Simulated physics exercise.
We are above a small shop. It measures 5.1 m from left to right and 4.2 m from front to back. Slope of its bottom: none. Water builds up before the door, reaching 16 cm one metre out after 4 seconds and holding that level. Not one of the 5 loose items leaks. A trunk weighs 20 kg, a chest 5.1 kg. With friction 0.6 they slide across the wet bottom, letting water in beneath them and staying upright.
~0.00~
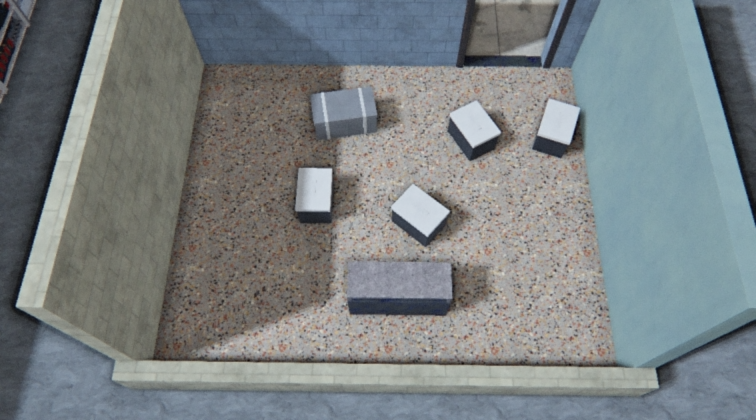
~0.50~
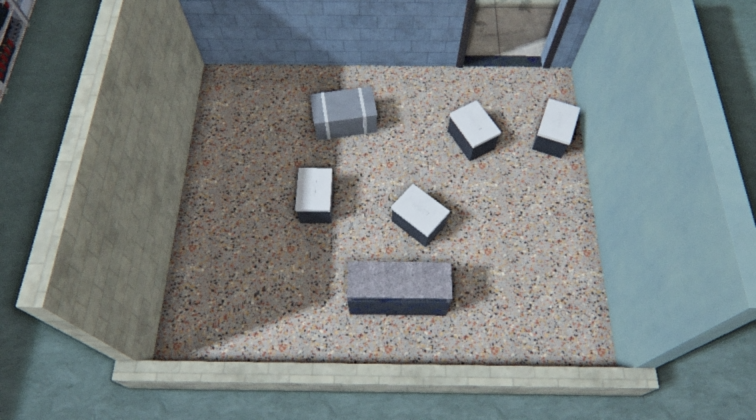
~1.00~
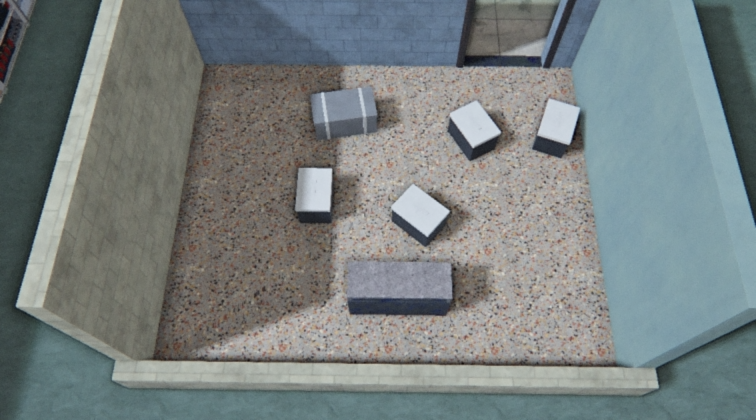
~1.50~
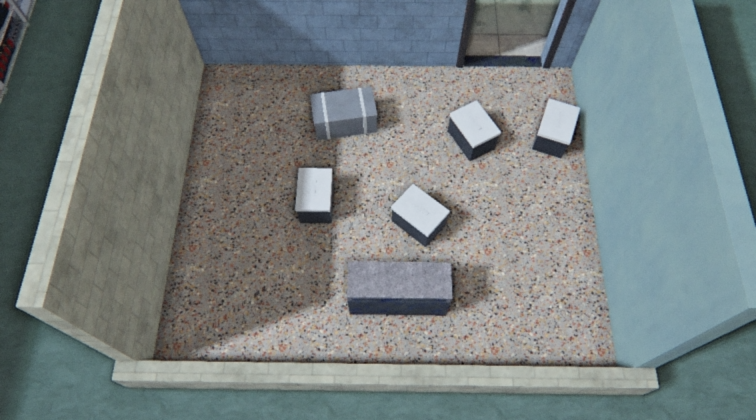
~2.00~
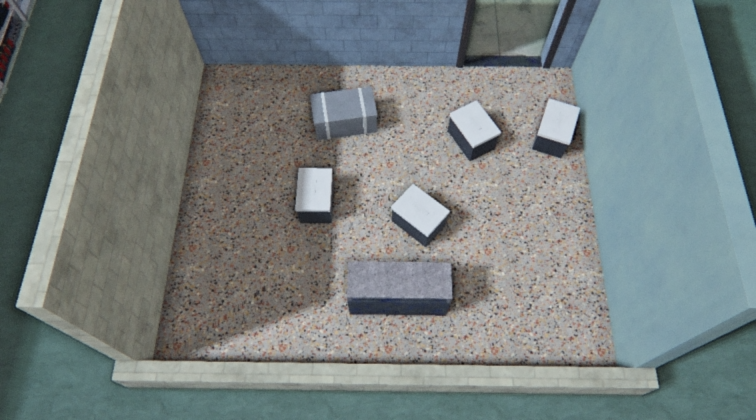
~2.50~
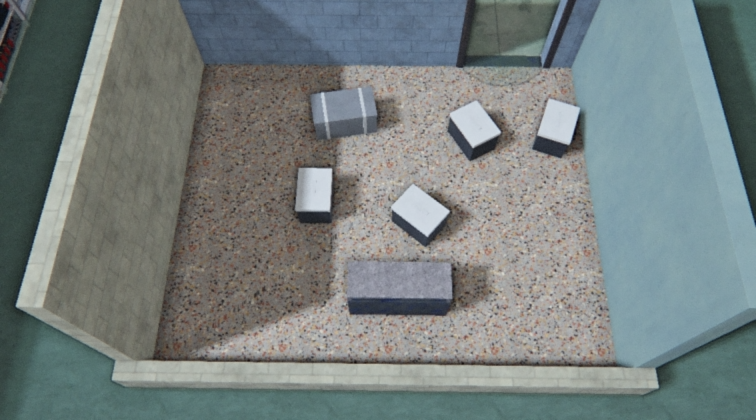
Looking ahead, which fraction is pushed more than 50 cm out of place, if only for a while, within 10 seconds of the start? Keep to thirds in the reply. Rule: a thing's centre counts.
My answer: One to two thirds.
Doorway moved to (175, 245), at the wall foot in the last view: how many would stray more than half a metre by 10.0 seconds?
Result: 3 of them.
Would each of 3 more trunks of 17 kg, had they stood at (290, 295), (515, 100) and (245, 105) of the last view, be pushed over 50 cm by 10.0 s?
One: Within it. Two: Beyond it. Three: Within it.
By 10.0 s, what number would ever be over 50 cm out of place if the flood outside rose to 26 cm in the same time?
Then 4 of them.
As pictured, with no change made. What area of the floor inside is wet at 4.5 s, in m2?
That flooded area is roughly 4.5 m2.
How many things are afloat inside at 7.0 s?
Total: 1.
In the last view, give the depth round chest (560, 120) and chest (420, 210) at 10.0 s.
First roughly 10 cm, second roughly 4 cm.
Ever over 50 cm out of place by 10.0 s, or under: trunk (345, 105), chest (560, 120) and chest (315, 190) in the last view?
In turn: Under, past it, under.
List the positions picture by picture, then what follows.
In the first frame, a trunk at (343, 105) rests on the ground; a chest at (475, 123), on the bottom; water covers 0.0 m2; 0 of 5 have shifted.
In the second frame, a trunk at (343, 105), on the bottom; a chest at (475, 123) rests on the ground; water covers 0.0 m2; 0 of 5 have shifted.
In the third frame, a trunk at (343, 105), on the bottom; a chest at (475, 123) rests on the ground; water covers 0.0 m2; 0 of 5 have shifted.
In the fourth frame, a trunk at (343, 105), on the bottom; a chest at (475, 123), on the bottom; water covers 0.0 m2; 0 of 5 have shifted.
In the fifth frame, a trunk at (343, 105), on the bottom; a chest at (475, 123) rests on the ground; 0.0 m2 under water; 0 of 5 have shifted.
In the sixth frame, a trunk at (343, 105), on the bottom; a chest at (475, 123) rests on the ground; water covers 0.2 m2; 0 of 5 have shifted.
After 3.5 s 0 of 5 are over 50 cm from their spots; 0 afloat.
After 4.5 s 0 of 5 are over 50 cm from their spots; 0 afloat.
After 7.0 s 2 of 5 are over 50 cm from their spots; 1 afloat.
After 10.0 s 3 of 5 are over 50 cm from their spots, and 3 have been at some point; 2 afloat.
